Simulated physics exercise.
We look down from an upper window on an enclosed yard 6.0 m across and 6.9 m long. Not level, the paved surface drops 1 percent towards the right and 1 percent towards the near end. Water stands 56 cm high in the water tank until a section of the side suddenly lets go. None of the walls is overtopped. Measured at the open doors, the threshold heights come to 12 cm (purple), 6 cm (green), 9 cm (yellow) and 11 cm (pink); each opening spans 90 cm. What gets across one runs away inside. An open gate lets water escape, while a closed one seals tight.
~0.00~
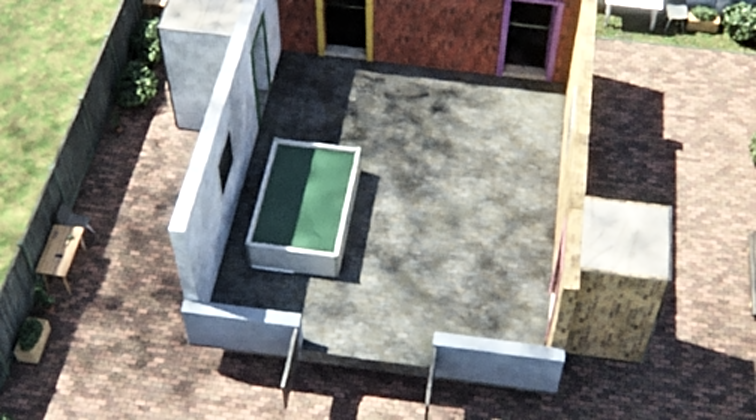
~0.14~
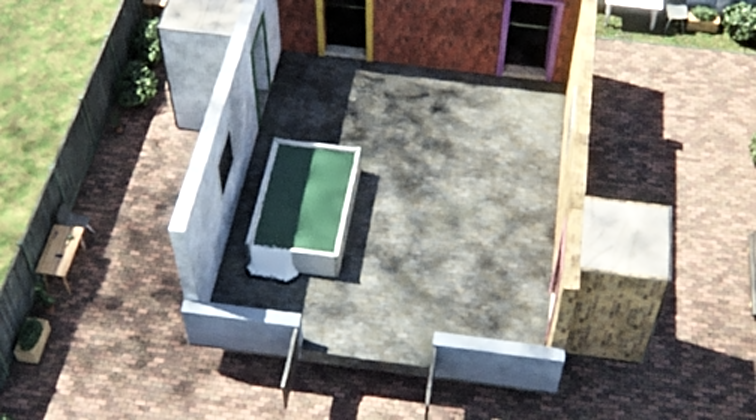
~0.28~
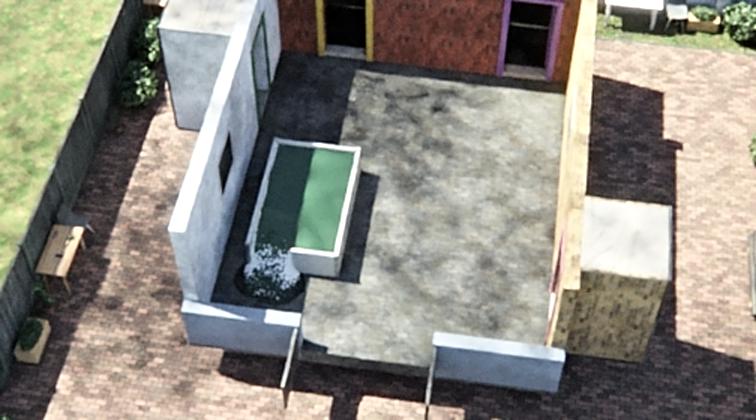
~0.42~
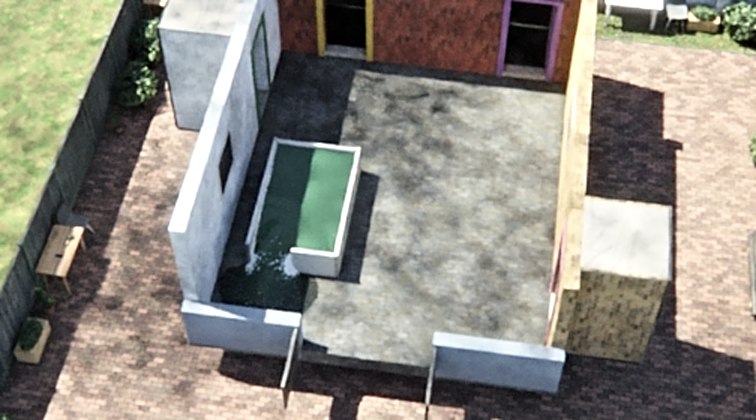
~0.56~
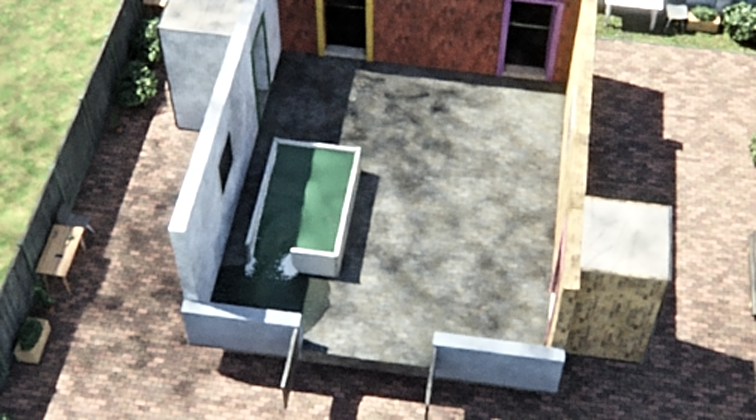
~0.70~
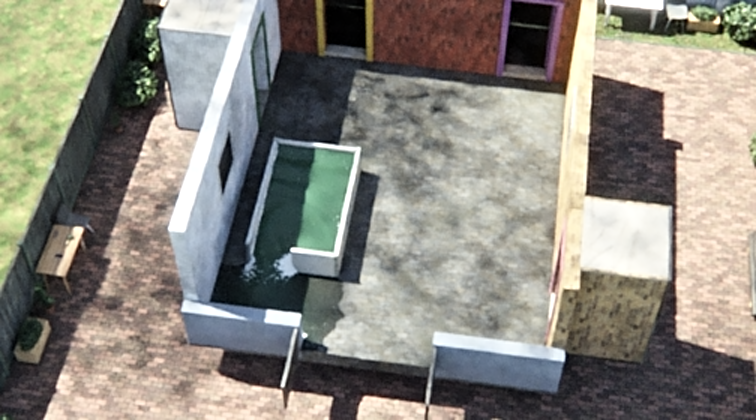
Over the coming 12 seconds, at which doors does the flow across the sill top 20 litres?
Door by door: The purple door falls short, the green door falls short, the yellow door falls short, the pink door falls short.
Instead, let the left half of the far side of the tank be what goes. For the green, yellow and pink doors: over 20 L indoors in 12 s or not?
Result: Green limit passed, yellow limit passed, pink limit not passed.
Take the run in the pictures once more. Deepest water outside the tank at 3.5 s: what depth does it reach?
About 27 cm.
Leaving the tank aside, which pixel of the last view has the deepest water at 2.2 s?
It's at about (214, 325) in the last picture.
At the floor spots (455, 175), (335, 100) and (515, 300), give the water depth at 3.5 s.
Close to 0, 0 and 3 centimetres.
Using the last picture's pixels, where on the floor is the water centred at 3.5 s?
At about (307, 251).
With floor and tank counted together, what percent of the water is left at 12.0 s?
Close to 80 in a hundred remains.
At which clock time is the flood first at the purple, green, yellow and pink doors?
So purple at 8.5 s, green at 3.6 s, yellow at 5.0 s, and pink at 3.6 s.
After 1.4 s water covers 10 % of the floor and is deepest (42 cm) near (204, 324); purple door not reached, green door not reached, yellow door not reached, pink door not reached.
After 2.2 s water covers 15 % of the floor and is deepest (38 cm) near (214, 325); purple door not reached, green door not reached, yellow door not reached, pink door not reached.
After 3.5 s water covers 35 % of the floor and is deepest (27 cm) near (214, 325); purple door not reached, green door not reached, yellow door not reached, pink door not reached.
After 7.0 s water covers 65 % of the floor and is deepest (16 cm) near (224, 327); purple door not reached, green door 4 cm at the sill, 0 L in, yellow door 6 cm at the sill, 0 L in, pink door 9 cm at the sill, 2 L in.
After 12.0 s water covers 90 % of the floor and is deepest (10 cm) near (214, 325); purple door 6 cm at the sill, 0 L in, green door 2 cm at the sill, 0 L in, yellow door 2 cm at the sill, 0 L in, pink door 8 cm at the sill, 2 L in.
